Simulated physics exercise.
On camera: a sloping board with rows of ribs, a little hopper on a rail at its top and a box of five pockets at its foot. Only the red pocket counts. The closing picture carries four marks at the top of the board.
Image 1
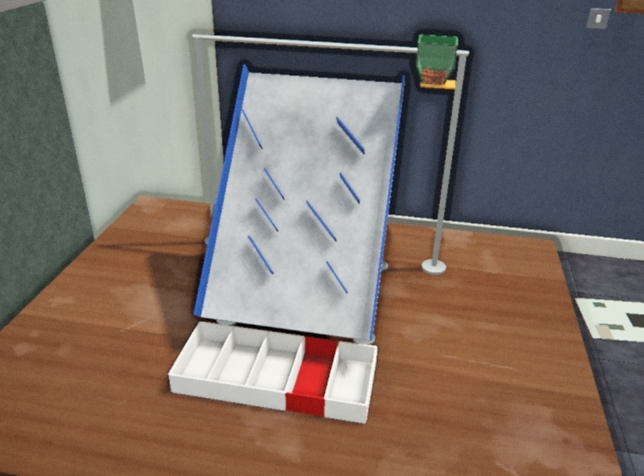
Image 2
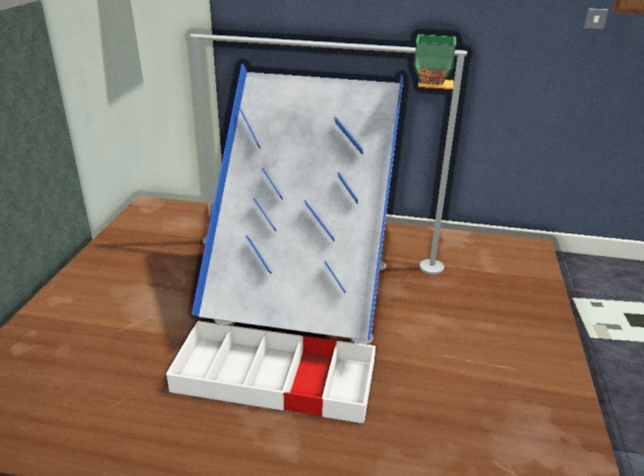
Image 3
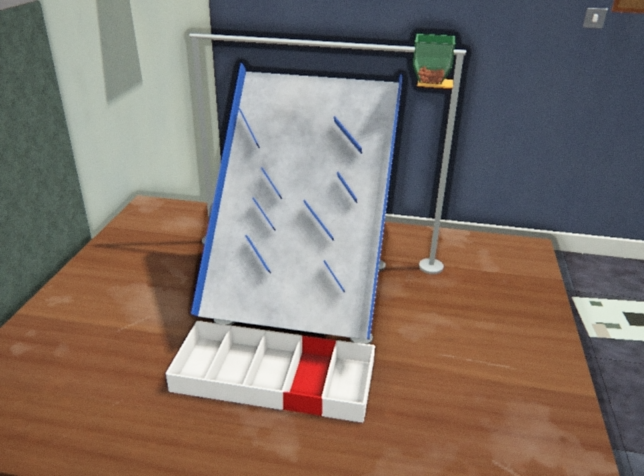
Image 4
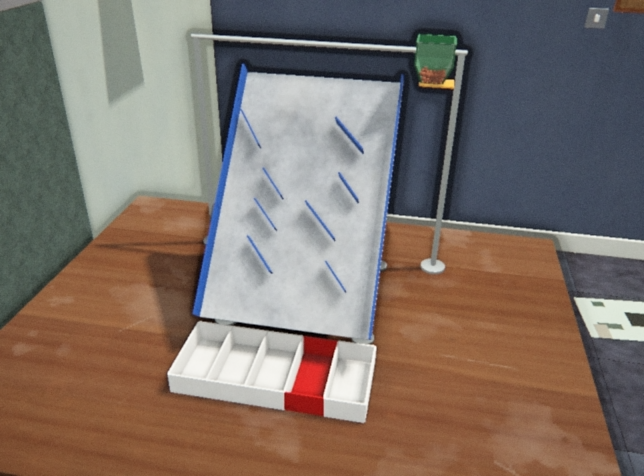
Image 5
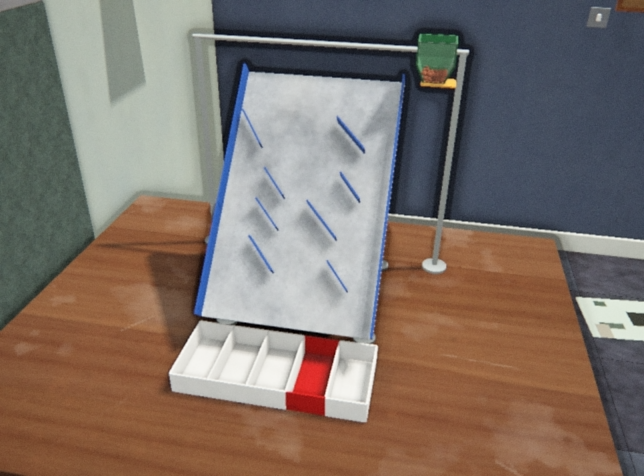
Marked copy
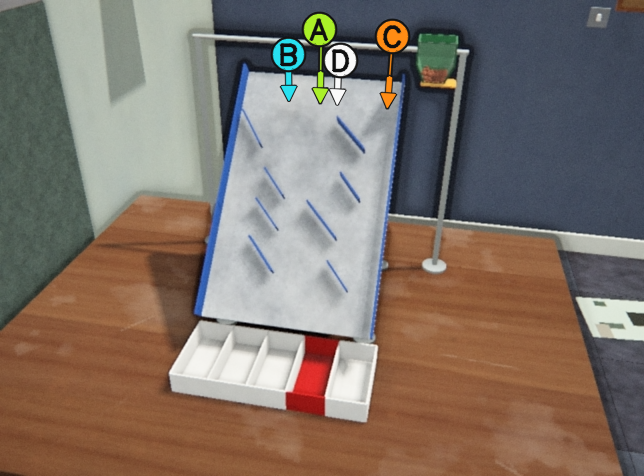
Nothing moves except a slight sway of the view around a sloping board and hopper.
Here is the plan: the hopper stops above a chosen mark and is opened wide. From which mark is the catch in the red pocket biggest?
B beats the others.
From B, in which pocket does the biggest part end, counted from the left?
It is the fourth one.
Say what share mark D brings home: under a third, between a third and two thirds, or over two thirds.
Under a third.
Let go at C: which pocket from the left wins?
The fifth from the left.
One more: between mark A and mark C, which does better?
A.
On the marked copy, mark A meets the board at (320, 97); mark B meets the board at (288, 95); mark C meets the board at (387, 102); mark D meets the board at (337, 99).
With A, a small part in the red pocket, most in other pockets, a small part outside the box.
With B, about half in the red pocket, about a quarter in other pockets, about a quarter outside the box.
With C, none in the red pocket, most in other pockets, a small part outside the box.
With D, a small part in the red pocket, most in other pockets, a small part outside the box.
